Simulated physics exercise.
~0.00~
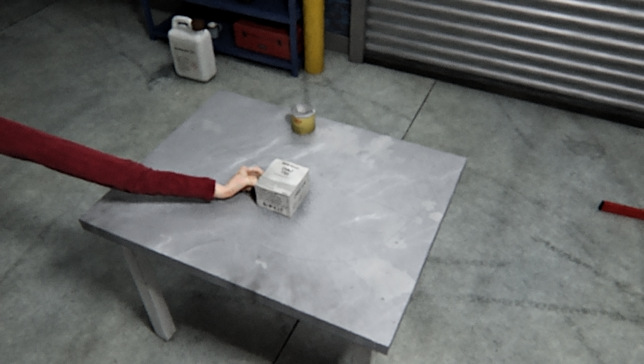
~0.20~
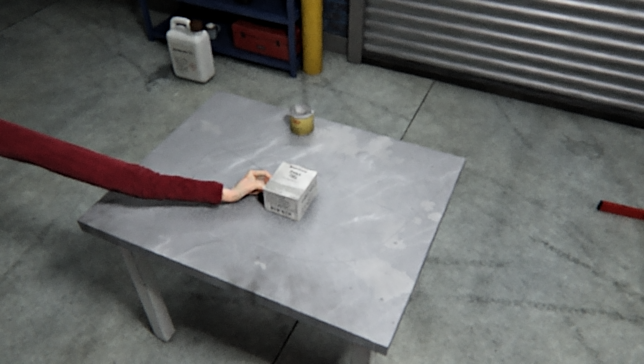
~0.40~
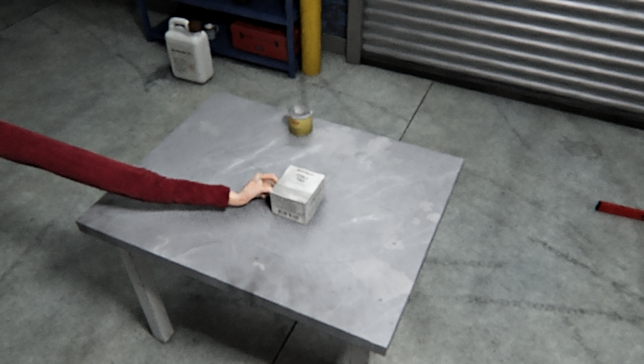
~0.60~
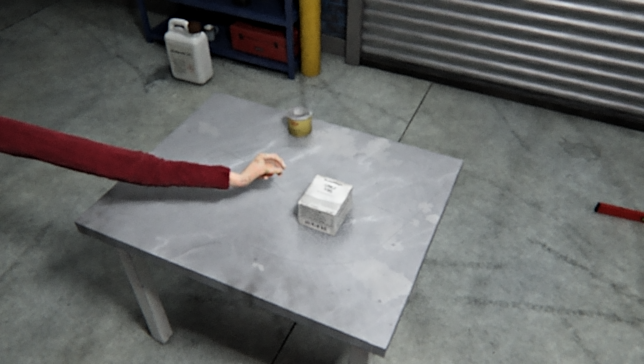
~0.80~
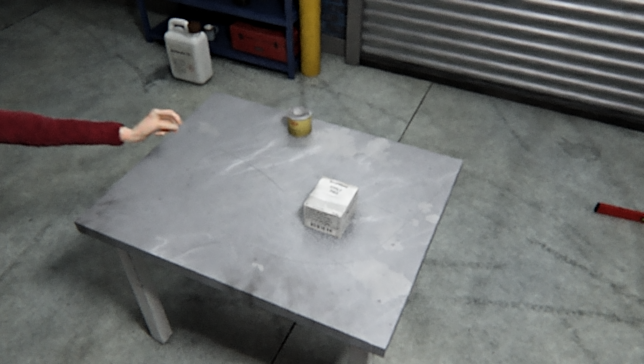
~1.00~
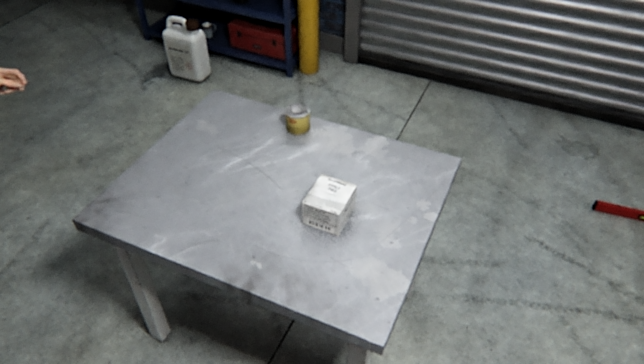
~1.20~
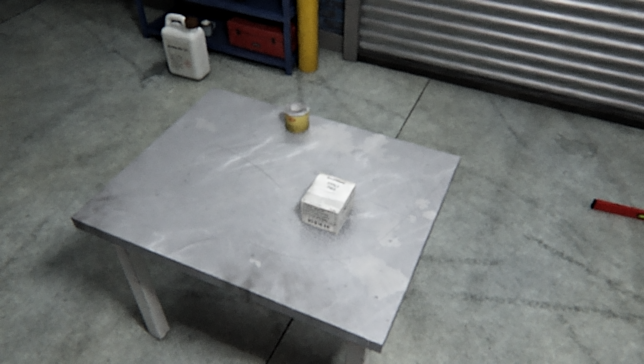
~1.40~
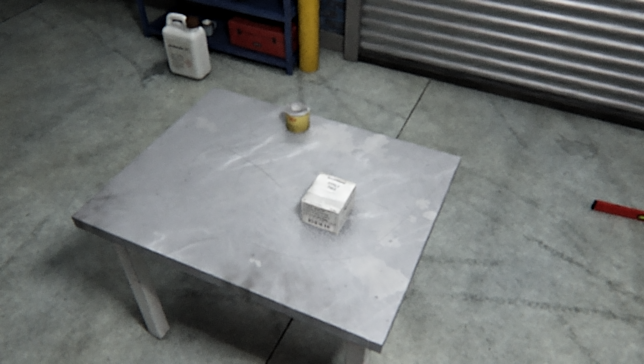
A hand pushes a white box rightward across a gray table, withdraws, and the box rests there.
